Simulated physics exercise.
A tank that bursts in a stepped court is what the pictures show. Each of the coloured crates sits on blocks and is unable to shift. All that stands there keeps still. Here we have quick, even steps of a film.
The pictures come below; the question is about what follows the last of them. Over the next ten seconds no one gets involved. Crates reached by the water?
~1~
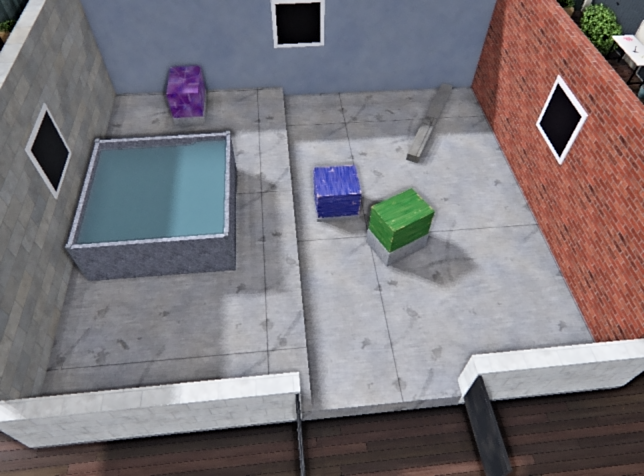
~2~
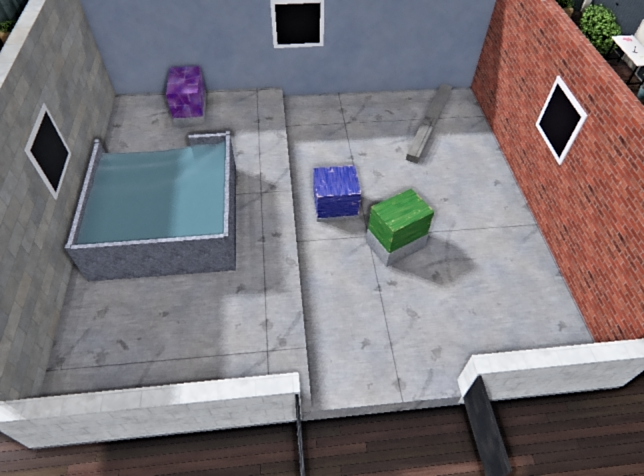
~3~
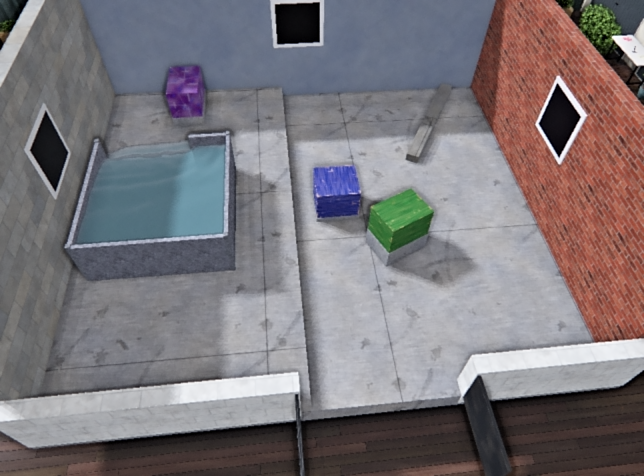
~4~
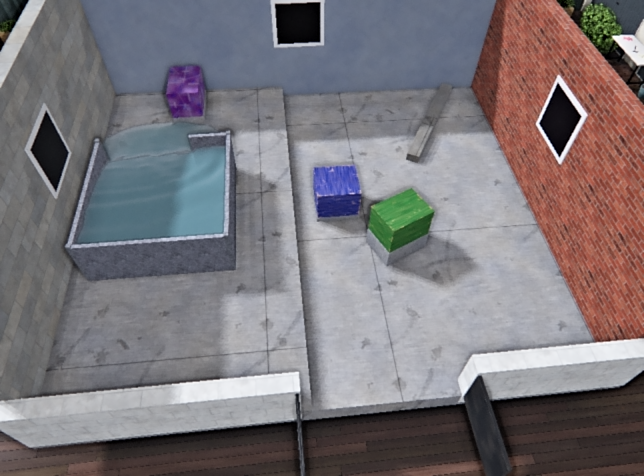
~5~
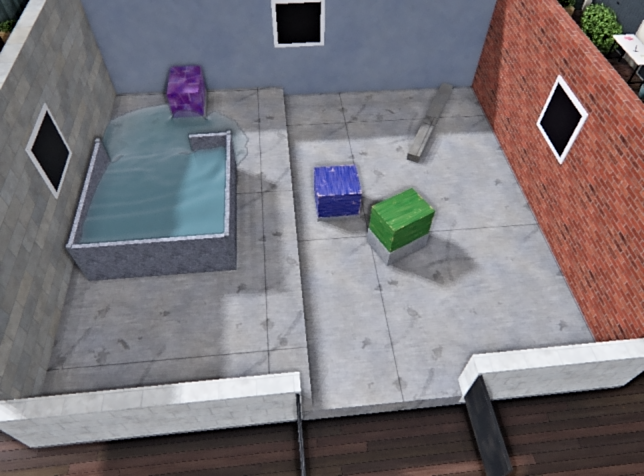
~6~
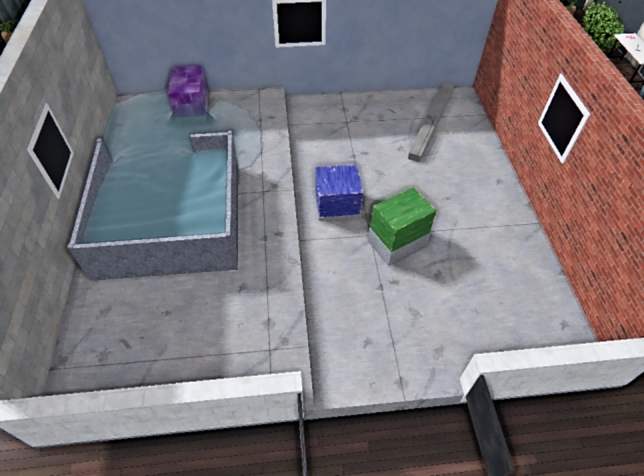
In the end blue crate: Reached by water; purple crate: Reached by water; green crate: Kept safe.
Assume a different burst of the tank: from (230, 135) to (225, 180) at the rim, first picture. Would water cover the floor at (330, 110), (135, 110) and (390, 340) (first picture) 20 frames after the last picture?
Order as asked: Swamped, untouched, swamped.
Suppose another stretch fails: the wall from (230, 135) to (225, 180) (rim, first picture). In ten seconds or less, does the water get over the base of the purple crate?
I'd say the purple crate never gets wet.
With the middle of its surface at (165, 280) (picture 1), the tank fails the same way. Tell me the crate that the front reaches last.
I'd go with the green crate.
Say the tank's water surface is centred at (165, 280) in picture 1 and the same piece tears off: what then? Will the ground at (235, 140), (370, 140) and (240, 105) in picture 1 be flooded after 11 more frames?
First drenched; next unwetted; last drenched.
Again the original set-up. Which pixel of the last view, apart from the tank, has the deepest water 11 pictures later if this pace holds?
Near (153, 97).
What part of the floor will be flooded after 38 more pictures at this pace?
I reckon around 70 %.
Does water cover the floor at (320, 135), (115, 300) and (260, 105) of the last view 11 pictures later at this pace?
Status by point, in sequence: Waterlogged; unwetted; waterlogged.
A moment on, water covers 15 % of the floor; the blue crate not reached, the purple crate water round its plinth, the green crate not reached.
Next, water covers 25 % of the floor; the blue crate not reached, the purple crate water round its plinth, the green crate not reached.
Then, water covers 40 % of the floor; the blue crate water round its plinth, the purple crate water round its plinth, the green crate not reached.
Later, water covers 70 % of the floor; the blue crate water round its plinth, the purple crate water round its plinth, the green crate water round its plinth.
In the end, water covers 85 % of the floor; the blue crate was topped, the purple crate was topped, the green crate stayed above the water.
